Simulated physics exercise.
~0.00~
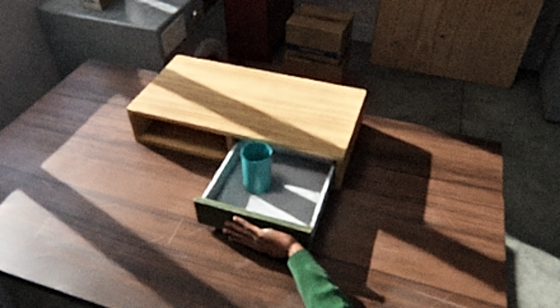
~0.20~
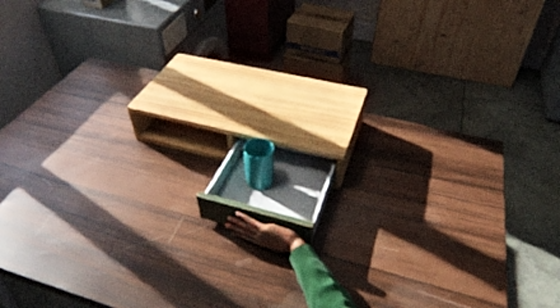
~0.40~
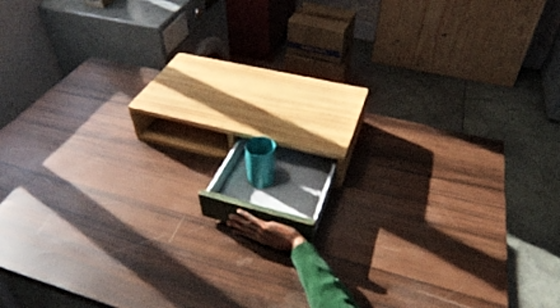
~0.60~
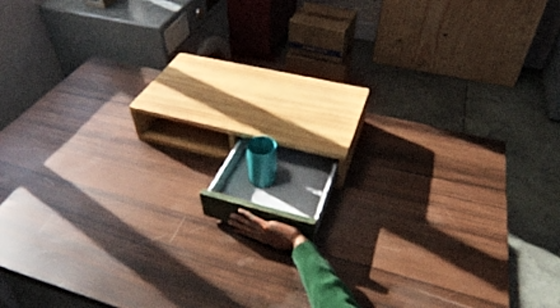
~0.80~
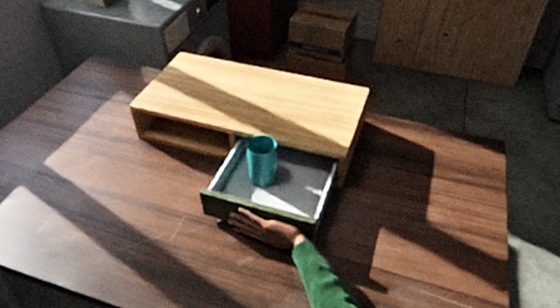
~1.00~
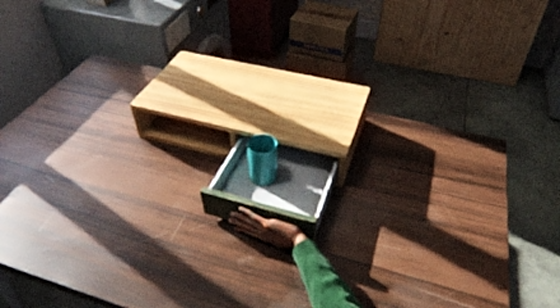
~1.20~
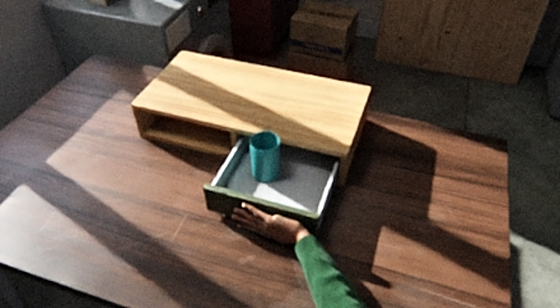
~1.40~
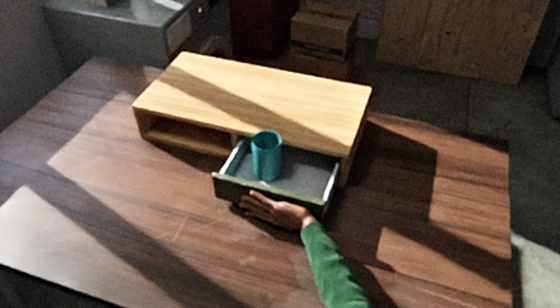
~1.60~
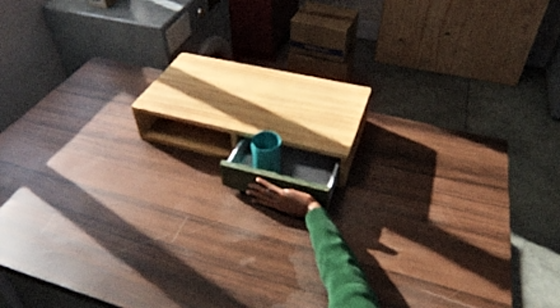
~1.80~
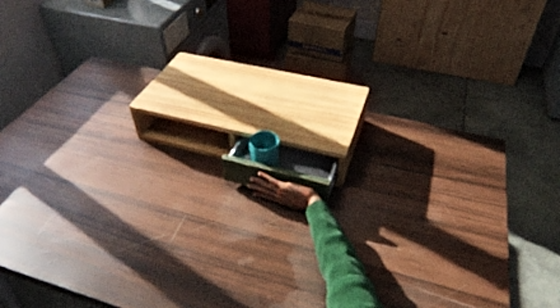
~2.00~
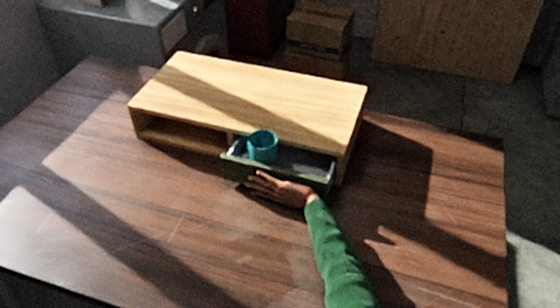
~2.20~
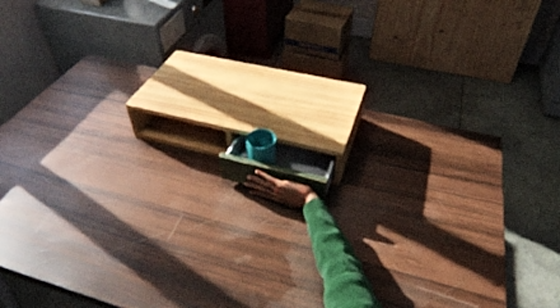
A drawer holding an upright turquoise beaker stands pulled out from a low, pale wooden cabinet on a dark wood table, with a green-sleeved hand resting against its front. At first the drawer and hand barely shift while the view sways slightly. Then the hand pushes, and the drawer slides back toward the cabinet, carrying the beaker partly beneath the top. The arm reaches farther in as the gap narrows. Partway in, the drawer stops moving, though the hand stays on its front. It remains ajar at the end, the beaker still upright and visible inside.
